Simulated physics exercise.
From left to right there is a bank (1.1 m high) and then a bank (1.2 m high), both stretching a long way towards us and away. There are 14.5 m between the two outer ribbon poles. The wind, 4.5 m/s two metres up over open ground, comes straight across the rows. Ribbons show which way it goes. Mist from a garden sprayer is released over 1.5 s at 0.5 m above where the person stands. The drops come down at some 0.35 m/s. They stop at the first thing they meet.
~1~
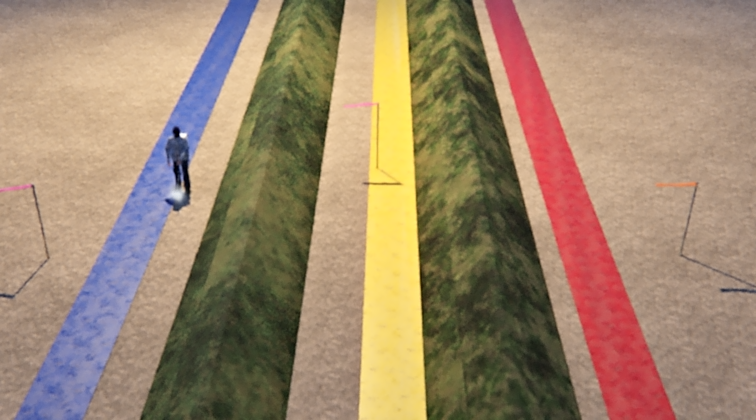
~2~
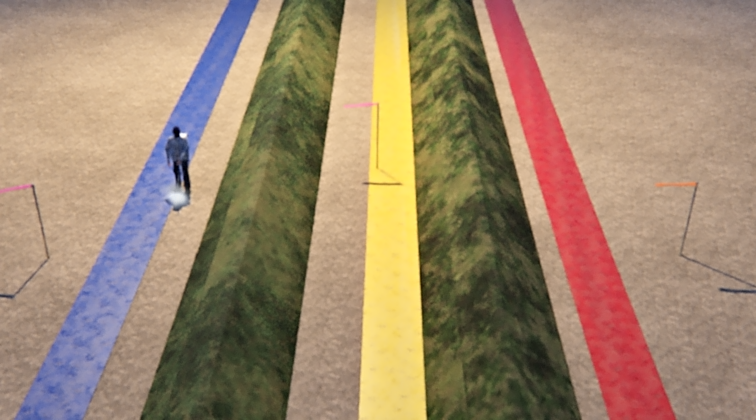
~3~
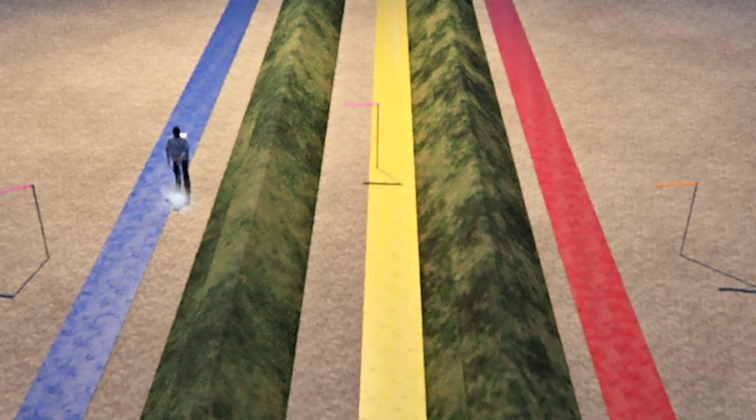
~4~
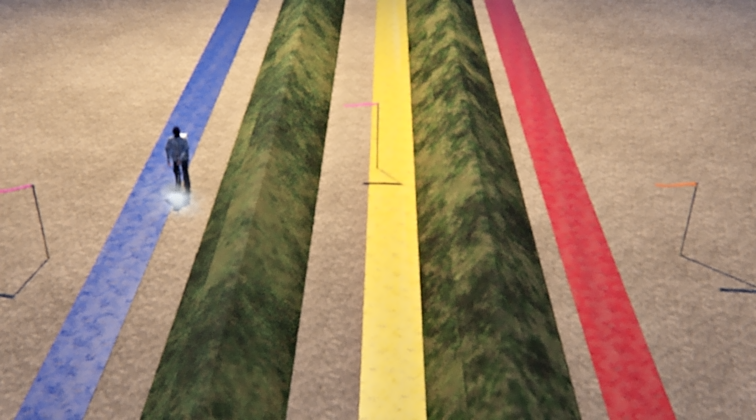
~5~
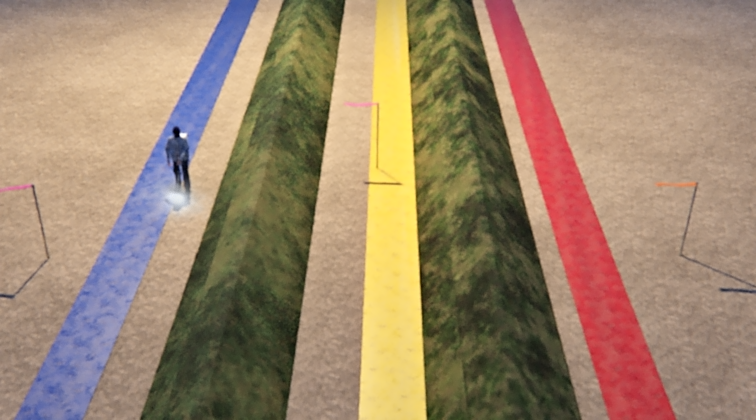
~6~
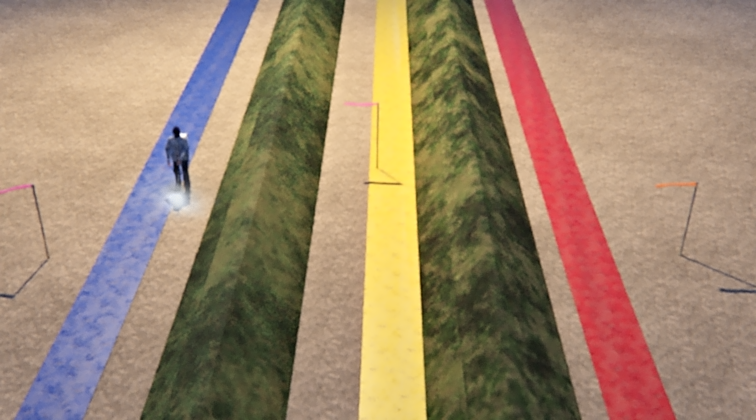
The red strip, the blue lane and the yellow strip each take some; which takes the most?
The blue one takes the most.
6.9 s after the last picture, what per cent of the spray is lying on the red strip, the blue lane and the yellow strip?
The shares come to around 0 percent red, 20 percent blue, 0 percent yellow.
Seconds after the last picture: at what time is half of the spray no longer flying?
Estimated time: Close to 1.0 s.
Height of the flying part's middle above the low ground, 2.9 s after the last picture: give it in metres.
0.6 m.
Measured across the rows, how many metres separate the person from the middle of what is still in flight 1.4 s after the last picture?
Around 0.0 m.
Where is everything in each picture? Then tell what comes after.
The spray in the air spans x = 170 to 180 around y = 195 and it comes from (178, 191), in the first frame.
The right ribbon ends at (656, 185), leaning 85 degrees to the left, the spray in the air spans x = 165 to 185 around y = 195, the yellow one passes (392, 248), the blue one passes (131, 243) and the red one passes (585, 251), in the second frame.
The inner ribbon ends at (344, 106), leaning 85 degrees to the left, the spray in the air spans x = 160 to 190 around y = 195 and the top of the left bank crosses (261, 173), in the third frame.
The spray in the air spans x = 150 to 195 around y = 195, the yellow one passes (392, 194), the blue one passes (156, 190) and the red one passes (566, 197), in the fourth frame.
The right ribbon ends at (656, 185), leaning 85 degrees to the left and the spray in the air spans x = 145 to 200 around y = 195, in the fifth frame.
The inner ribbon ends at (344, 104), leaning 90 degrees to the left, the spray in the air spans x = 140 to 200 around y = 195 and the top of the right bank crosses (476, 173), in the sixth frame.
Then, 1.4 s after the last picture, 59 % is no longer flying here, and 0 % lies on the yellow strip, 12 % on the blue lane and 0 % on the red strip; the middle of what still flies is 0.4 m above the low ground, near (168, 196).
Then, 2.9 s after the last picture, 82 % is no longer flying here, and 0 % lies on the yellow strip, 17 % on the blue lane and 0 % on the red strip; the middle of what still flies is 0.5 m above the low ground, near (101, 193).
Then, 6.9 s after the last picture, 96 % is no longer flying here, and 0 % lies on the yellow strip, 19 % on the blue lane and 0 % on the red strip.
Then, 18.9 s after the last picture, 100 % is no longer flying here, and 0 % lies on the yellow strip, 20 % on the blue lane and 0 % on the red strip.
Then, 43.9 s after the last picture, 100 % is no longer flying here, and 0 % lies on the yellow strip, 20 % on the blue lane and 0 % on the red strip.
